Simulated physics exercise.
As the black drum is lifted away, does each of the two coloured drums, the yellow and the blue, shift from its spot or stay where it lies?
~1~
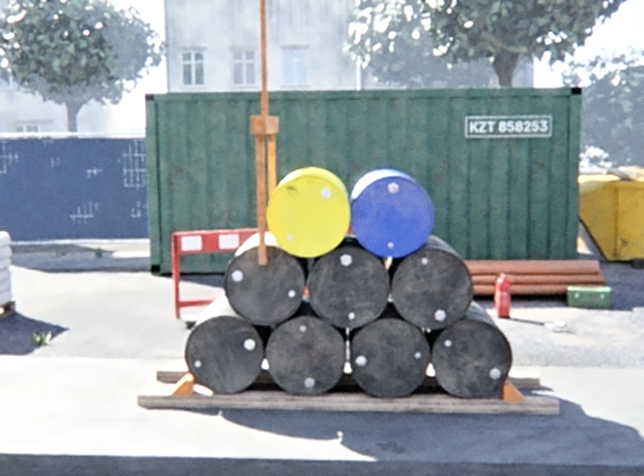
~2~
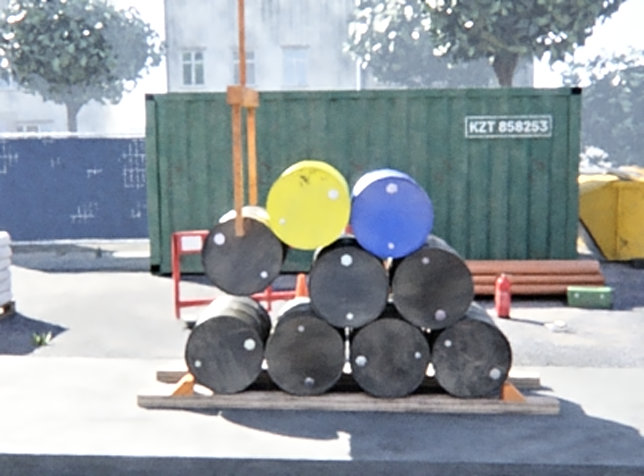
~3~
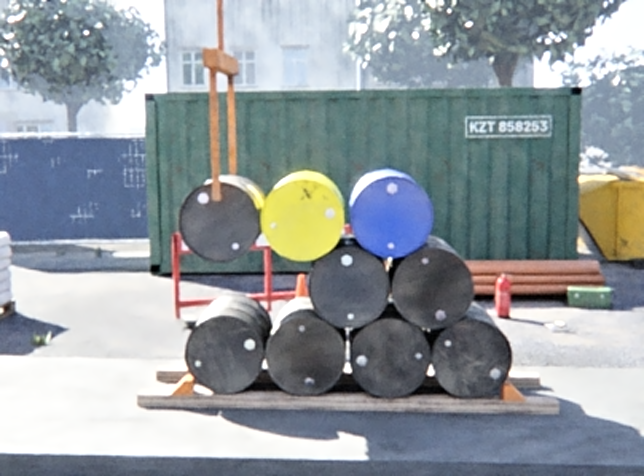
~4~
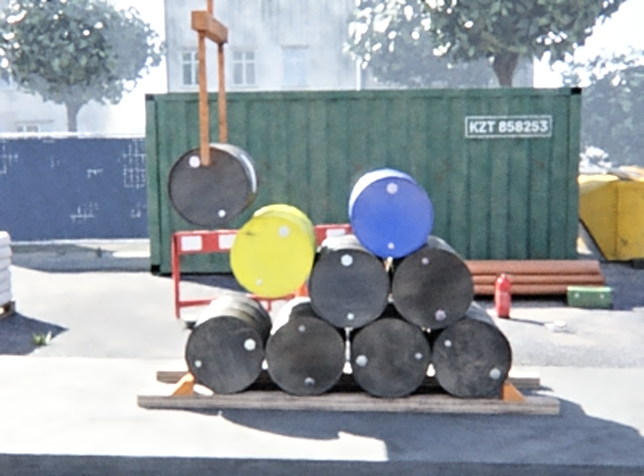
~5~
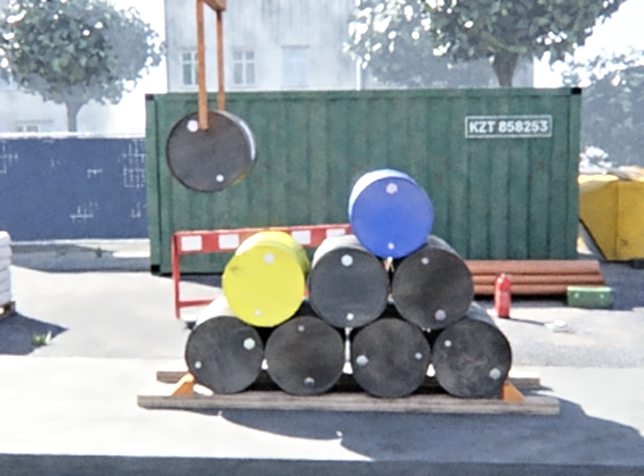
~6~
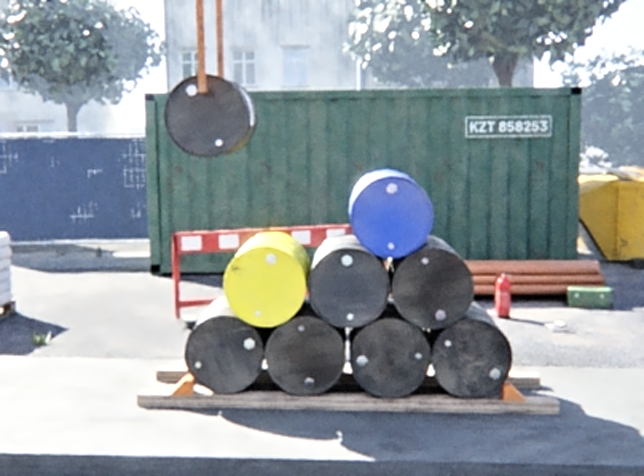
The yellow drum shifts, moving down and to the left into the gap left by the black drum. The blue drum stays where it lies on top of the stack.
